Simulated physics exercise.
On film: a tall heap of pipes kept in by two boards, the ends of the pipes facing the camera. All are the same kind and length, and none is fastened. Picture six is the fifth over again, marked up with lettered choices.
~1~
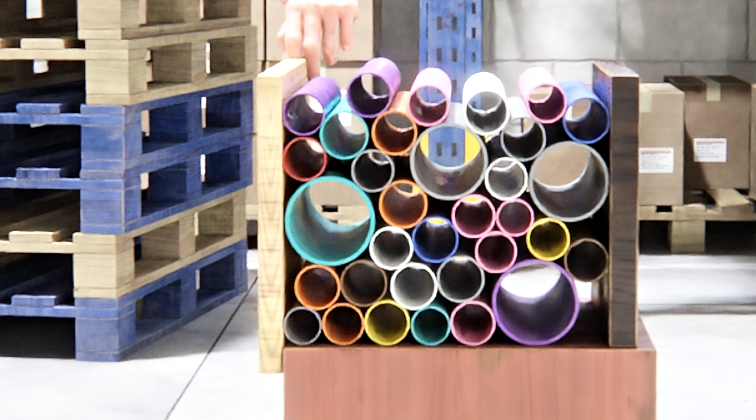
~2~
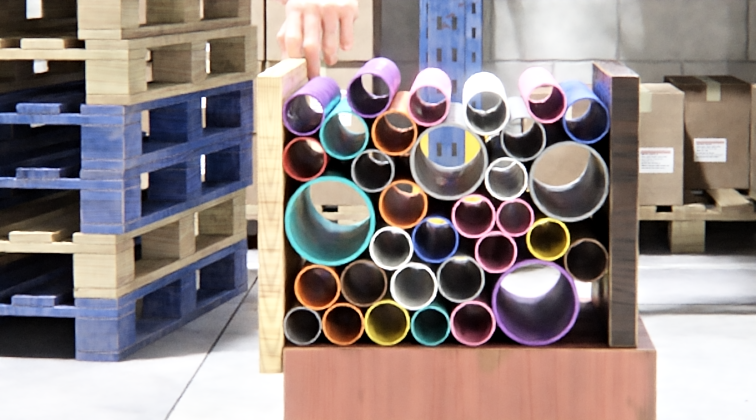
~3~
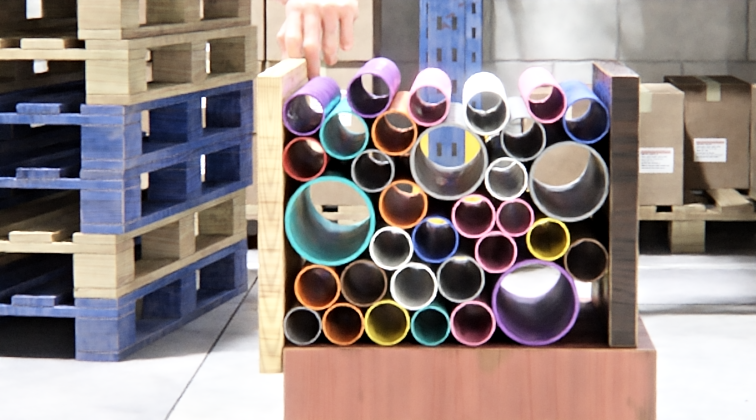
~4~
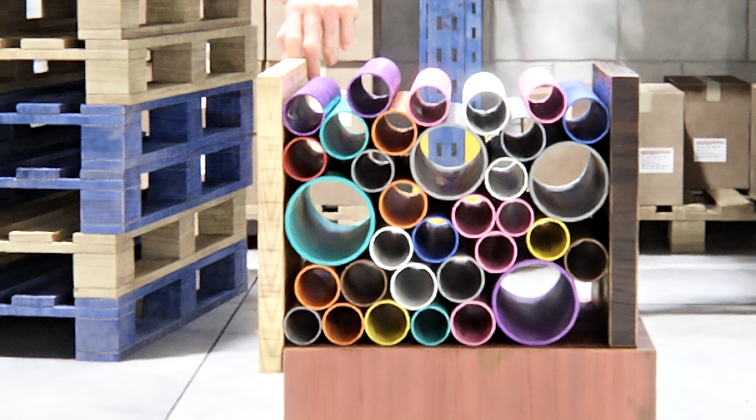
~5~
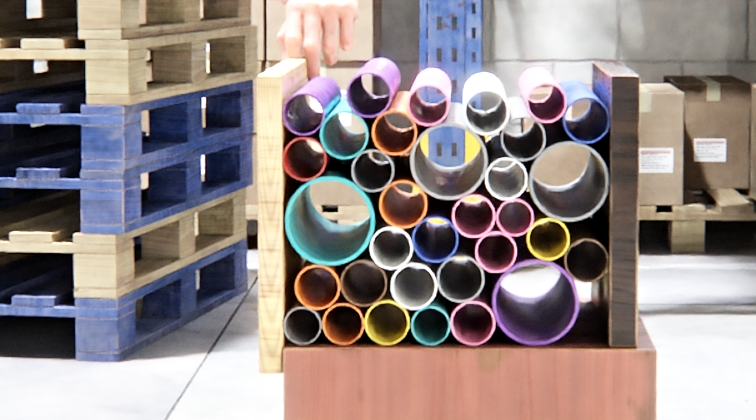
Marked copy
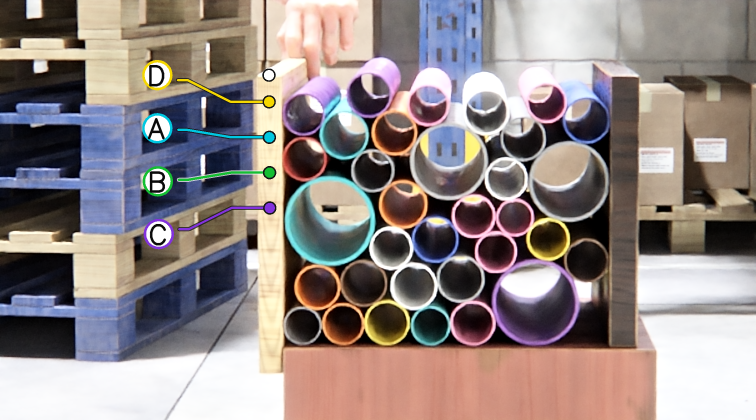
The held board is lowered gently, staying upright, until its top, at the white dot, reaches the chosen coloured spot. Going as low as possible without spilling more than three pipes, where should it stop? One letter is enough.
No lower than B.
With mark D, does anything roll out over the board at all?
At D: No.
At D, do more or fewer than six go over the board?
Fewer than six.
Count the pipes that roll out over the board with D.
With D, none.
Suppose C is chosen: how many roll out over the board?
It comes to four.
On the marked copy, A at (270, 137); B at (270, 173); C at (270, 208); D at (269, 102); the white dot at (269, 76).
With B. Early on, top of the board (282, 130).
Further on, top of the board (282, 172).
At the end, top of the board (282, 172), one out over the board.
As for the rest, A none out over the board; C four out over the board; D none out over the board.
